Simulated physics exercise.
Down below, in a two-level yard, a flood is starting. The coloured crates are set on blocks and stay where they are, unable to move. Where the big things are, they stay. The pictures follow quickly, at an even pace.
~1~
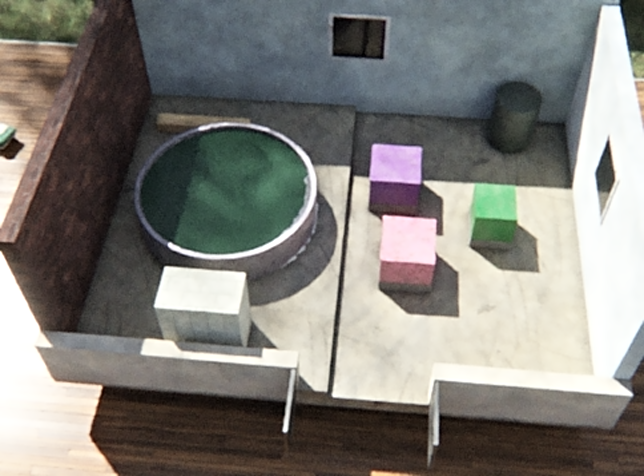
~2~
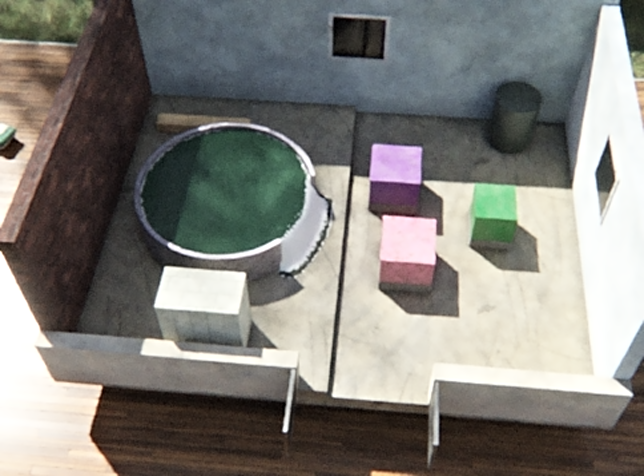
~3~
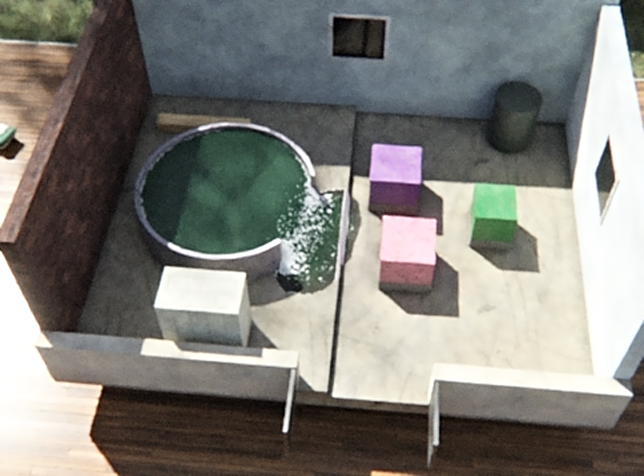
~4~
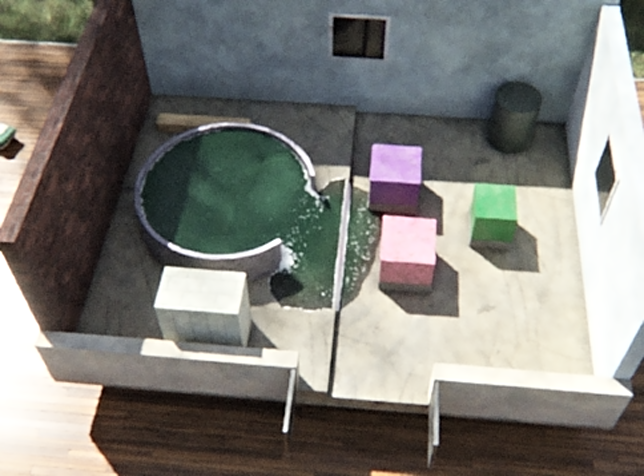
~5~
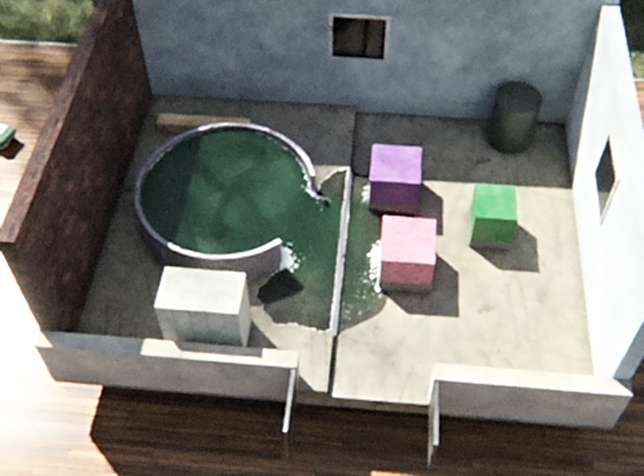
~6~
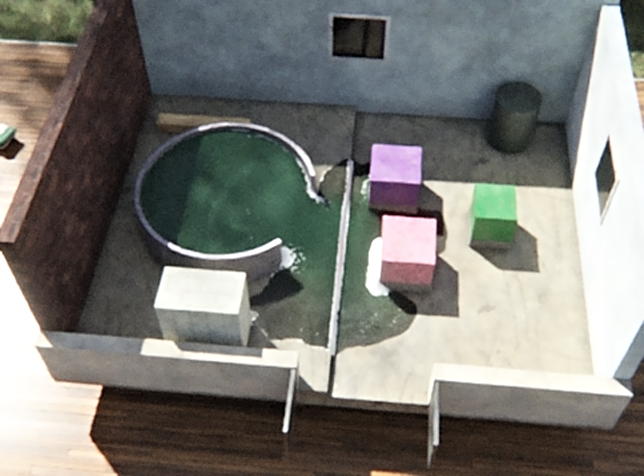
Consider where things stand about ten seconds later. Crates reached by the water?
As I see it, the purple crate is not above the water, the pink crate is not above the water, the green crate is not above the water.
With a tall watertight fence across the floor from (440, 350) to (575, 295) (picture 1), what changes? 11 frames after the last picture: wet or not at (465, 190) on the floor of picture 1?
My call: Soaked.
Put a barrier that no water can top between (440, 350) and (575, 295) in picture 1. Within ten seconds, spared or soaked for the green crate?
For green: Reached.
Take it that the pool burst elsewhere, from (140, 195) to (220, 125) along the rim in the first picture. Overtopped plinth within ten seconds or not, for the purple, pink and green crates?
In that case the purple is never flooded, the pink is never flooded and the green is never flooded.
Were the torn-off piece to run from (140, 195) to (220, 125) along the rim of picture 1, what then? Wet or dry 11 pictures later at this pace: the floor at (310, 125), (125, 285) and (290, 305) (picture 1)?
Taking them in turn, I get sodden, then sodden, then left untouched.
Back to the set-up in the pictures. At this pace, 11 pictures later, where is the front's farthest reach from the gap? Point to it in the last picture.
By then the tip should be at about (597, 402).
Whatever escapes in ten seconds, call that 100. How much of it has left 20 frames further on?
Approximately 40 %.
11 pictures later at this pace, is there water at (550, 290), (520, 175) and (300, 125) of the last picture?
In that order: Flooded, awash, dry.
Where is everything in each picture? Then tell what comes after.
The pool at (226, 190) is whole and still, in the first frame.
Water pours out at (306, 228) and has run to (290, 273), in the second frame.
Water pours out at (306, 230) and has run to (349, 202), in the third frame.
The front is at (368, 197), out from the gap at (306, 230), in the fourth frame.
The front is at (336, 329), out from the gap at (306, 230), in the fifth frame.
Water pours out at (306, 230) and has run to (437, 216), in the sixth frame.
A moment on, water covers 25 % of the floor; the purple crate water round its plinth, the pink crate water round its plinth, the green crate water round its plinth.
Next, water covers 40 % of the floor; the purple crate water round its plinth, the pink crate water round its plinth, the green crate water round its plinth.
Then, water covers 55 % of the floor; the purple crate water round its plinth, the pink crate water round its plinth, the green crate water round its plinth.
Later, water covers 60 % of the floor; the purple crate water round its plinth, the pink crate water round its plinth, the green crate water round its plinth.
In the end, water covers 60 % of the floor; the purple crate was topped, the pink crate was topped, the green crate was topped.
